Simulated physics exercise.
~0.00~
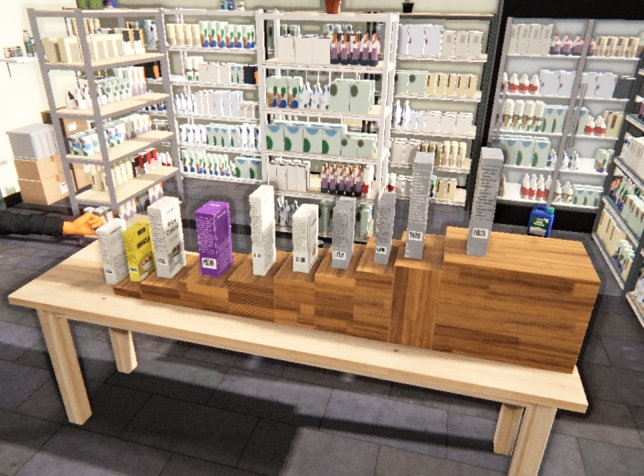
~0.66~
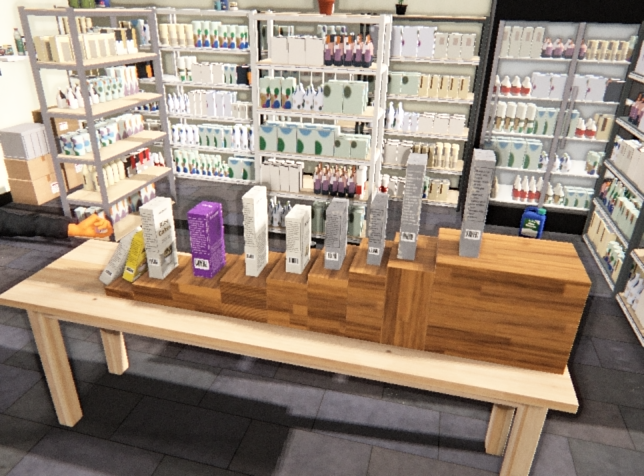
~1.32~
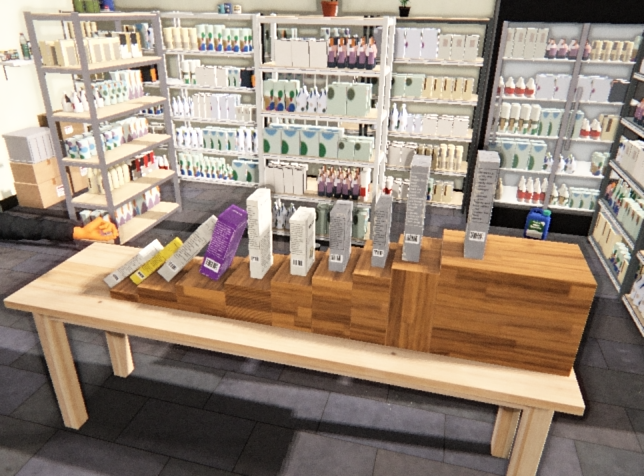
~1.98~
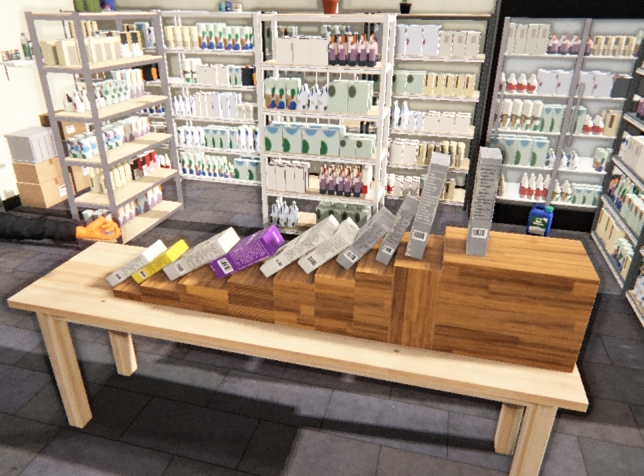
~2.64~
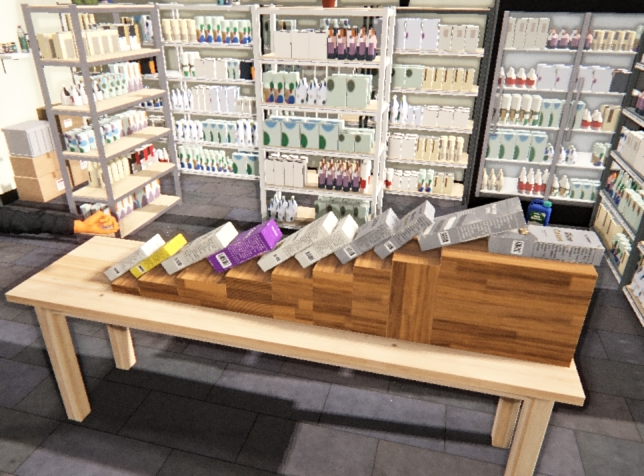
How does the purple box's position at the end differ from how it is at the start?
The purple box stands upright at the start, but at the end it is leaning over to the right.
